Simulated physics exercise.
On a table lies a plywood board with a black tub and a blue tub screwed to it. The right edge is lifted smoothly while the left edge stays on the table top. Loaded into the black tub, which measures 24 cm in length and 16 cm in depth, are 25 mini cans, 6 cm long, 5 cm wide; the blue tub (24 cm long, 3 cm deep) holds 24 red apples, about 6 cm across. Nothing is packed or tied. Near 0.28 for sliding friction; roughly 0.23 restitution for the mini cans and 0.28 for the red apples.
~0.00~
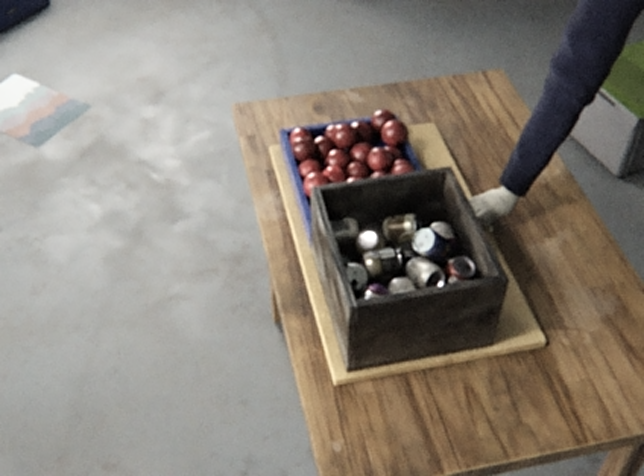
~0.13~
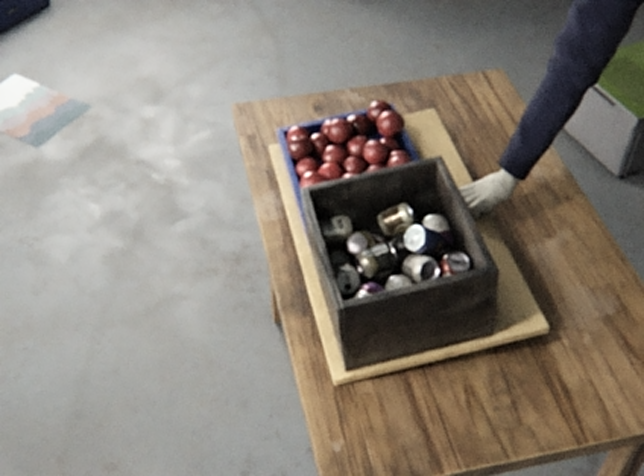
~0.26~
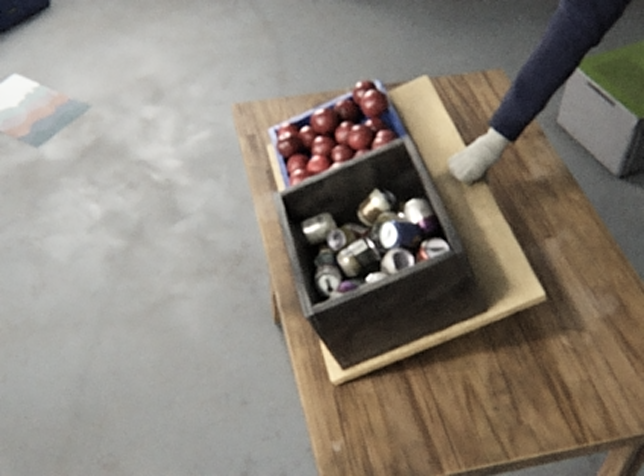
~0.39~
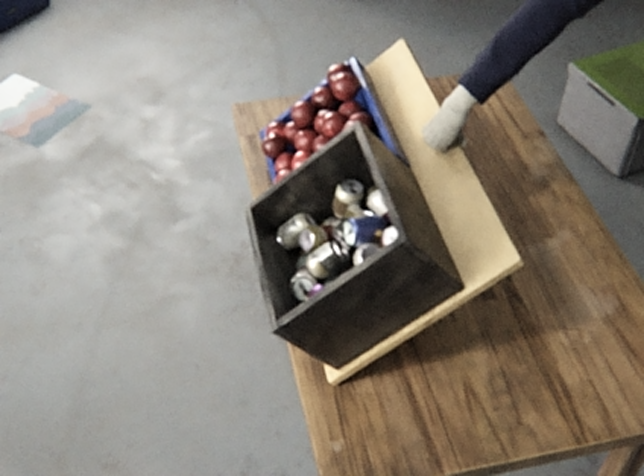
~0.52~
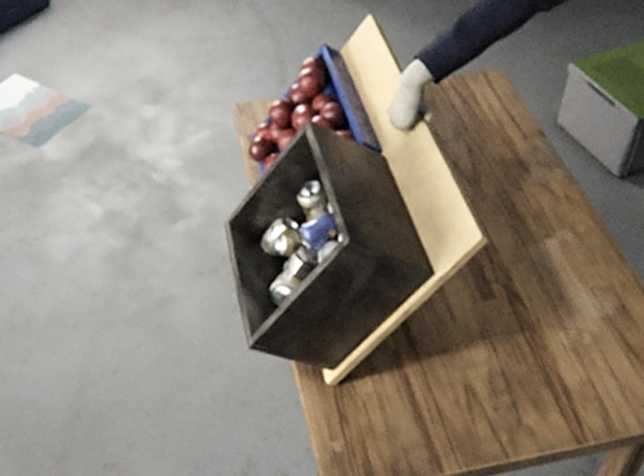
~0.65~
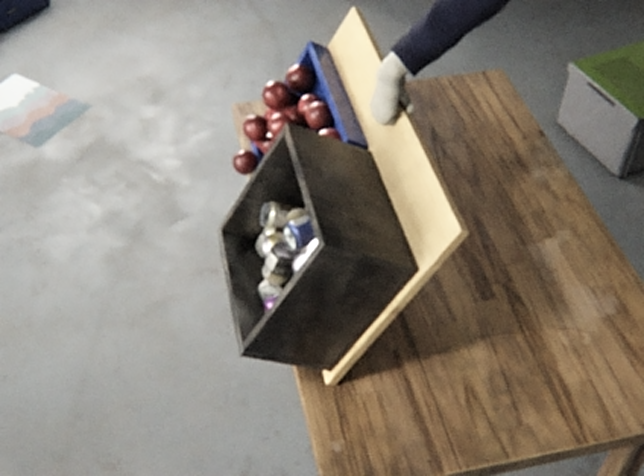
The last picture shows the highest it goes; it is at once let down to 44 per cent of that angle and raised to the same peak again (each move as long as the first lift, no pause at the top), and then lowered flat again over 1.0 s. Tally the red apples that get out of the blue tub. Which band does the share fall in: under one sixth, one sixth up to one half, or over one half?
One sixth up to one half.
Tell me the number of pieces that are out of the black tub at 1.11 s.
Roughly 0 for the black tub.
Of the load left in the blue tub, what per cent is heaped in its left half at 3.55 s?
Around 60%.
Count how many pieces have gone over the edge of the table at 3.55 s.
About 6.
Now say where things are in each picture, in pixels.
In the first frame (places track the rim corner closest to us here, unless another is named), blue tub (by its farthest rim corner) (391, 116); black tub (357, 303); tipped 0°; all still inside.
Blue tub (388, 106); black tub (344, 304); tipped 6°, in the second frame.
Black tub (312, 311); tipped 21°, in the third frame.
Black tub (277, 325); tipped 38°, in the fourth frame.
Black tub (251, 341); tipped 53°, in the fifth frame.
Black tub (243, 348); tipped 59°; 2 out, the lowest apple at (245, 162), in the sixth frame.
After 1.11 s, tilt 33°; the black tub has all 25 and the blue tub is down by 6 of 24.
After 1.69 s, tilt 47°; the black tub has all 25 and the blue tub is down by 6 of 24.
After 2.51 s, tilt 24°; the black tub has all 25 and the blue tub is down by 6 of 24.
When it is over (at 3.55 s), the black tub has all 25 and the blue tub is down by 6 of 24. Asked share, 6 of 24, 25 per cent.
